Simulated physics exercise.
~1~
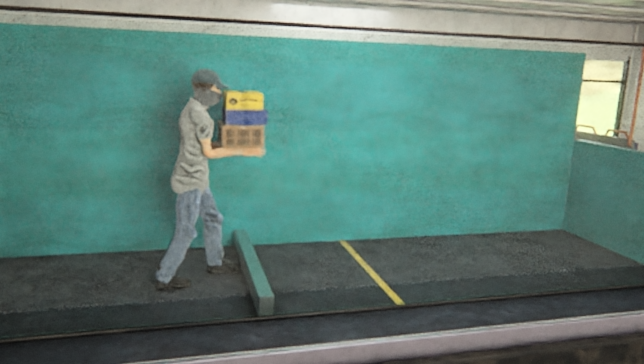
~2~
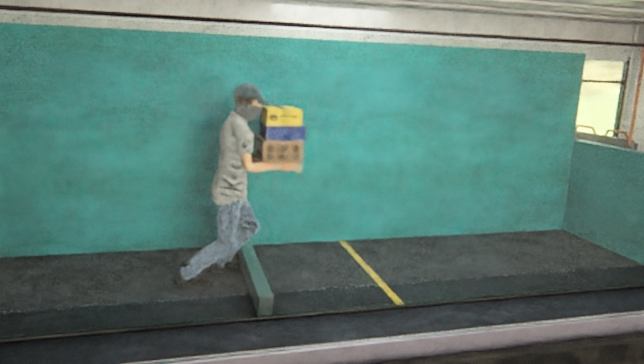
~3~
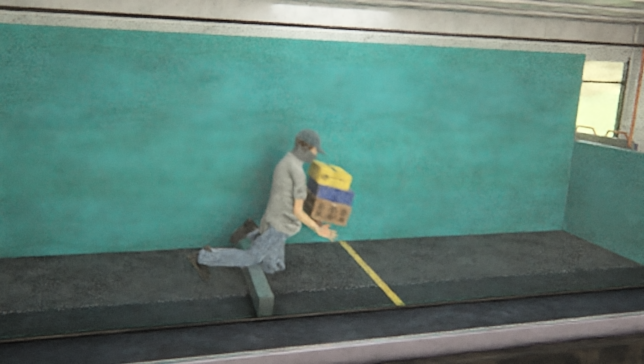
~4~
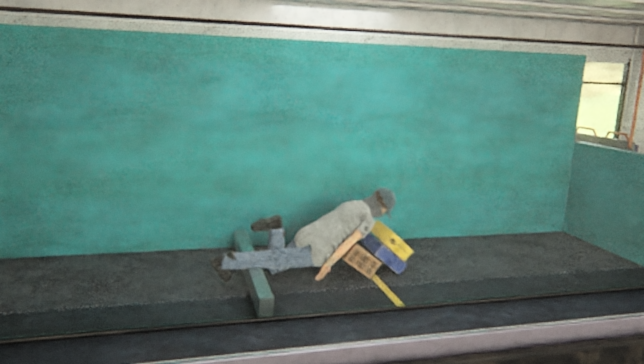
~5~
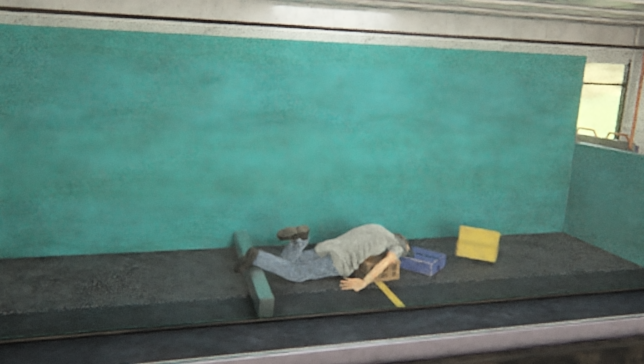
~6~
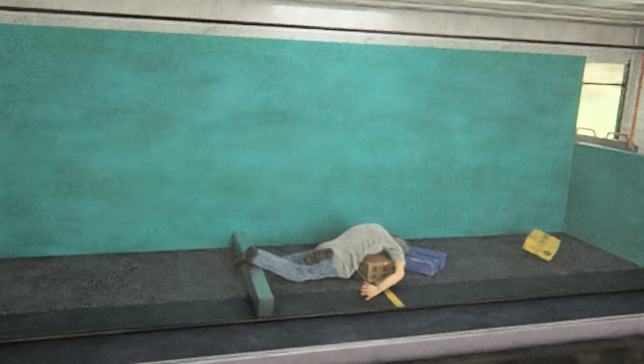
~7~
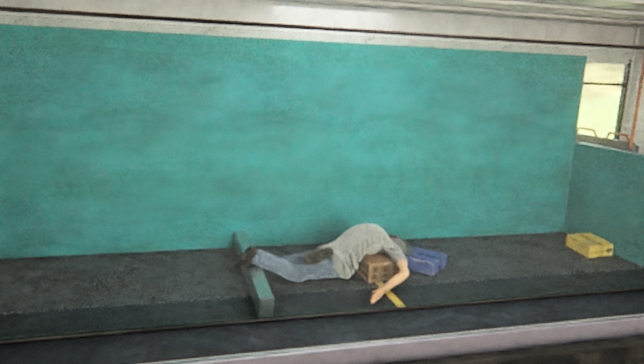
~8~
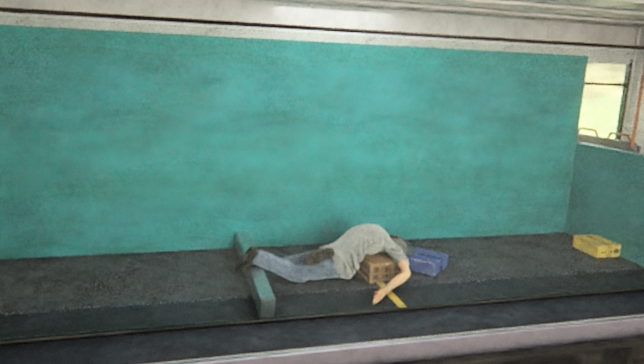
The video shows a person in a cap carrying a stacked yellow carton, blue carton and brown crate rightward, then toppling forward over a low rail; the yellow carton tumbles away right, and the person ends slumped over the crate, head past the yellow line, beside the blue carton.
